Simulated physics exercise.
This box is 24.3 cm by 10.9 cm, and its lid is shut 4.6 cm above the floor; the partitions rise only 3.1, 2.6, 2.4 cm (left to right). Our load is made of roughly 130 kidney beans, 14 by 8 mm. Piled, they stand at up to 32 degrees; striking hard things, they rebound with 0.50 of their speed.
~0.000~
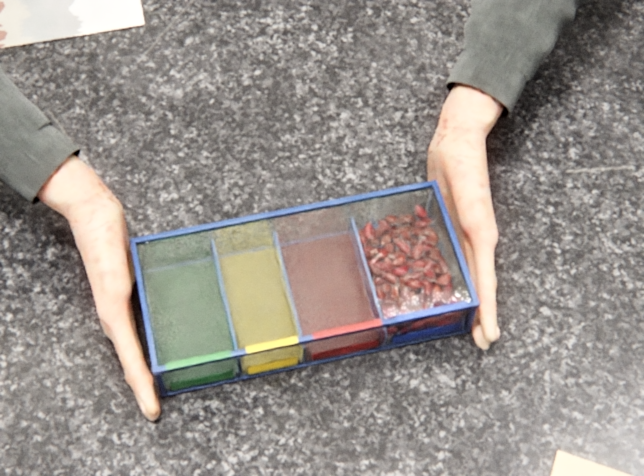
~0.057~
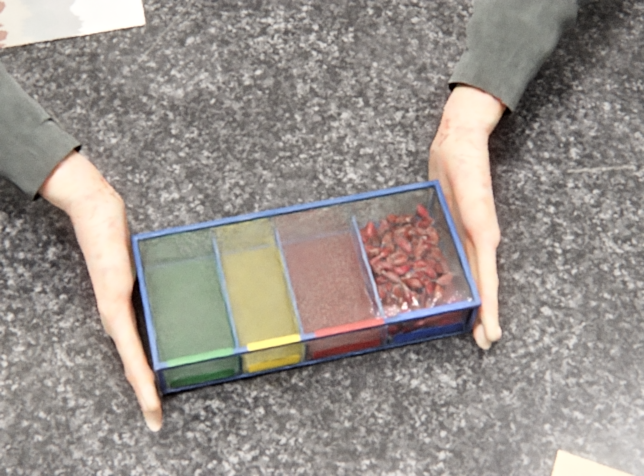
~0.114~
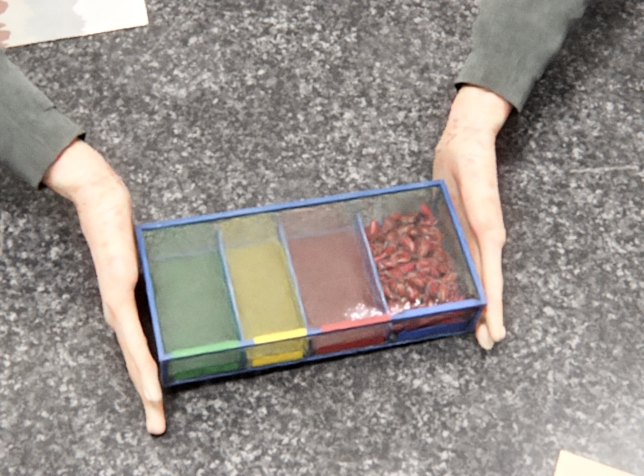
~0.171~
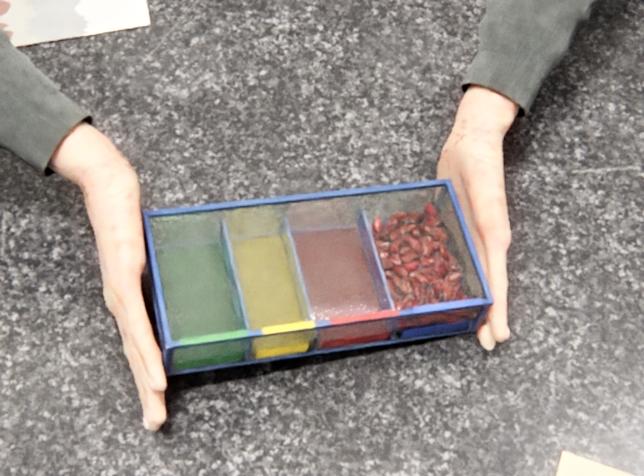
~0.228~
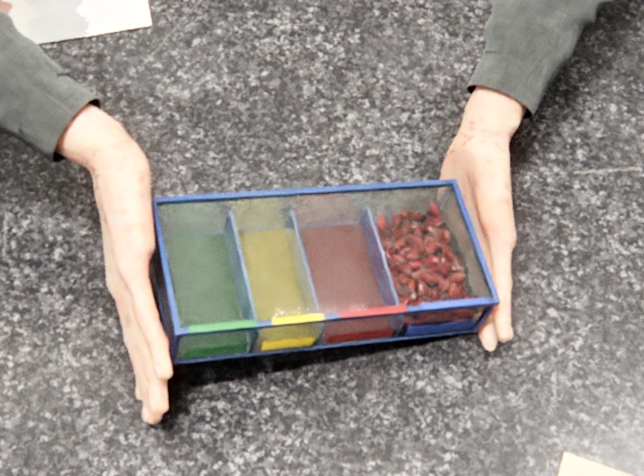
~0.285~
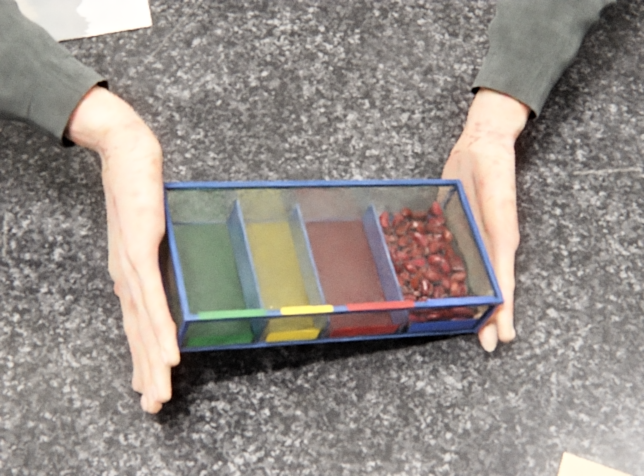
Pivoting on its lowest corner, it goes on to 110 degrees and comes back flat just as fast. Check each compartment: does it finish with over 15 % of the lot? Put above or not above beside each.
Red: Not above; blue: Above; green: Not above; yellow: Not above.
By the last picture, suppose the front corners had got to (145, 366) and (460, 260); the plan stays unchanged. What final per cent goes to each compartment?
Per cent by compartment: Red 5, blue 5, green 65, yellow 25.
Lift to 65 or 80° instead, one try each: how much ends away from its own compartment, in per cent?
About 0 and about 0 per cent, in that order.
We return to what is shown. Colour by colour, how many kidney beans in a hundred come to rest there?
The red one gets 0, the blue one 100, the green one 0 and the yellow one 0.
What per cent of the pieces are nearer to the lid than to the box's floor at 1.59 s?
Something like 40 percent of the pieces.
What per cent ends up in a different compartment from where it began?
Around 0 in a hundred.
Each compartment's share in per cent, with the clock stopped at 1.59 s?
Red = 0, blue = 100, green = 0, yellow = 0 (percent).
Then, at 1.59 s, tilt 110 degrees; blue 100 %.
After 2.47 s, tilt 50 degrees; blue 100 %.
Then, at 3.35 s, tilt 0 degrees; blue 100 %.
By 3.7 s all is still; red 0 %, blue 100 %, green 0 %, yellow 0 %.
